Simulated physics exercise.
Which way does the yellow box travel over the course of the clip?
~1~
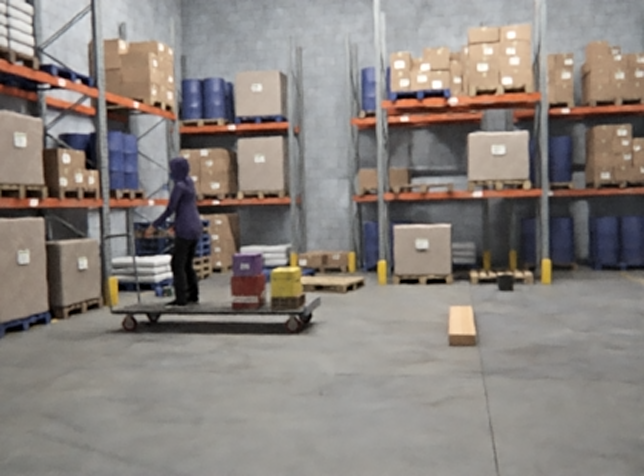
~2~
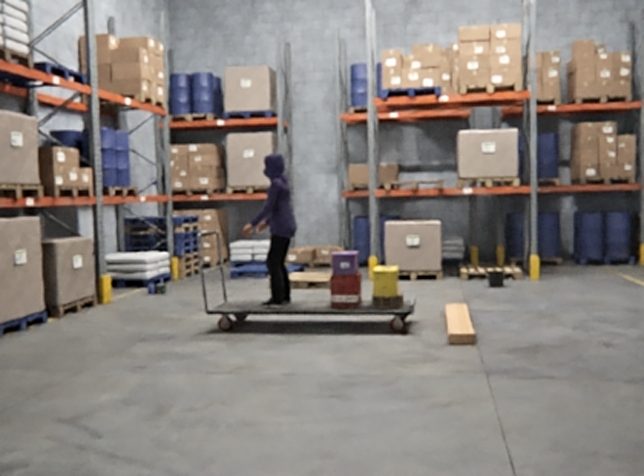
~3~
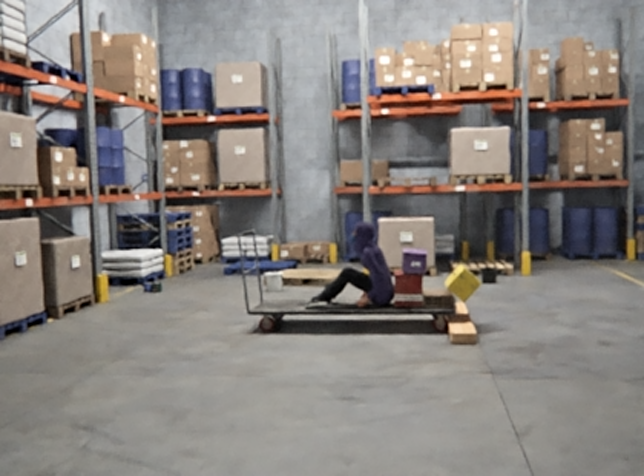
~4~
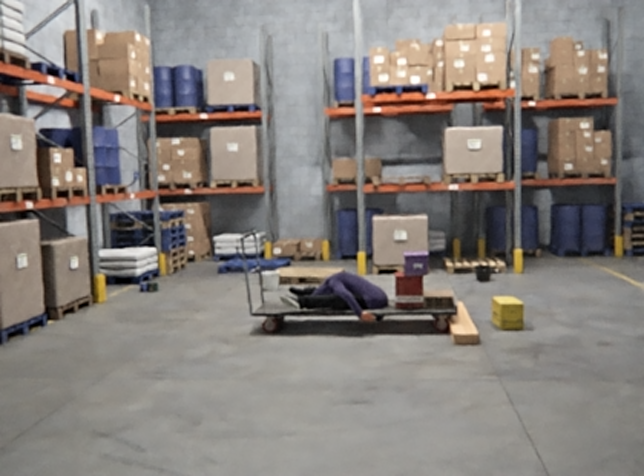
The yellow box travels to the right, first riding on the trolley and then tumbling off past its front onto the floor.
